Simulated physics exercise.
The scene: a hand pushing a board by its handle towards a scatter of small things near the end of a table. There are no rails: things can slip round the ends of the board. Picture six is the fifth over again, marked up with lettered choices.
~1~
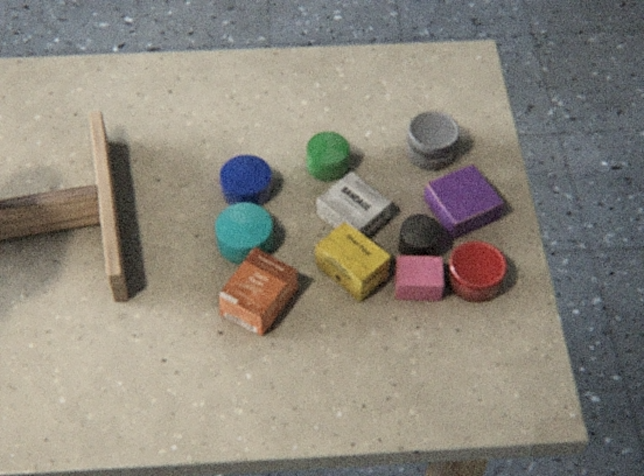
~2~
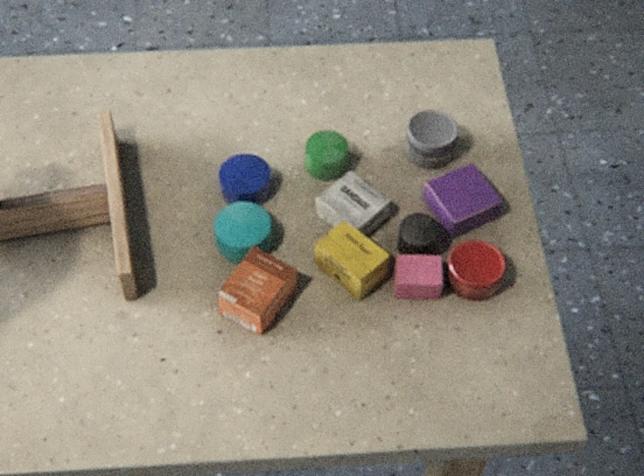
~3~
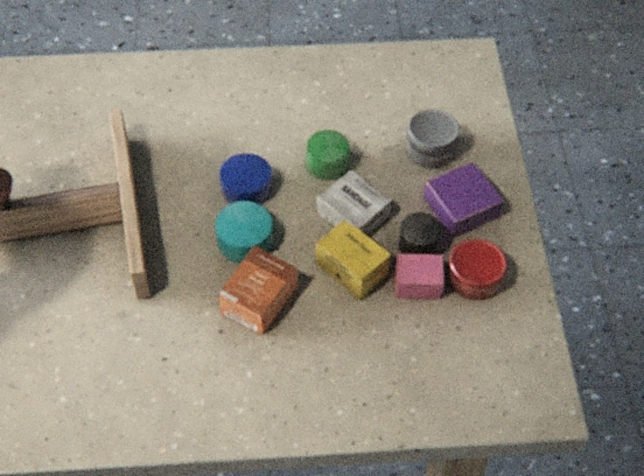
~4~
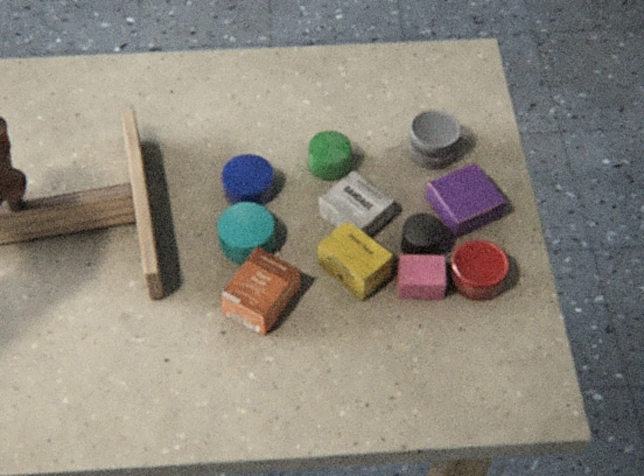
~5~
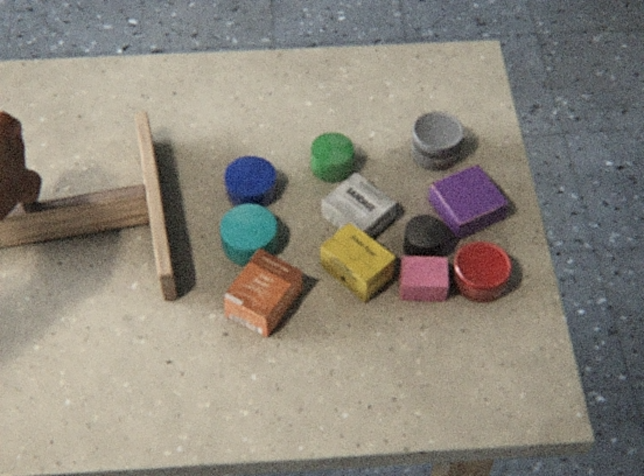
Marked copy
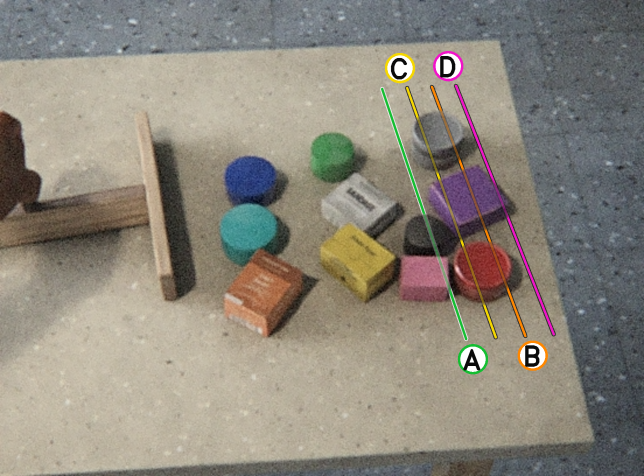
A wooden board, pushed by its handle from the left by a partly visible hand, slides slowly rightward across a speckled tan tabletop, seen from above against a blue-grey floor. To its right sit blue, teal, green, grey, black and red round containers among orange, yellow, white, pink and purple blocks and boxes. The board closes some of the gap without touching them, while the view shifts very slightly.
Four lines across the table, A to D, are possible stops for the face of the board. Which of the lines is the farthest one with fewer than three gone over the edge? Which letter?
At C, and not beyond.
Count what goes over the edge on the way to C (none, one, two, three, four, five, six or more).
Two.
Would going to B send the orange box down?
By then, no.
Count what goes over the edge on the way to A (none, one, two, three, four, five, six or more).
By then, two.
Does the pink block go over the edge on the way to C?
By then, no.
On the marked copy, A at (421, 203); B at (475, 201); C at (448, 202); D at (501, 199).
With C. Early on, board (258, 183); orange box (304, 301); blue pot (287, 179).
Further on, board (365, 178); purple block (506, 196); red tub (510, 268).
At the end, board (446, 174); red tub over the edge; purple block over the edge; two fallen.
As for the rest, A is within the limit but short; B drops five; D drops six.
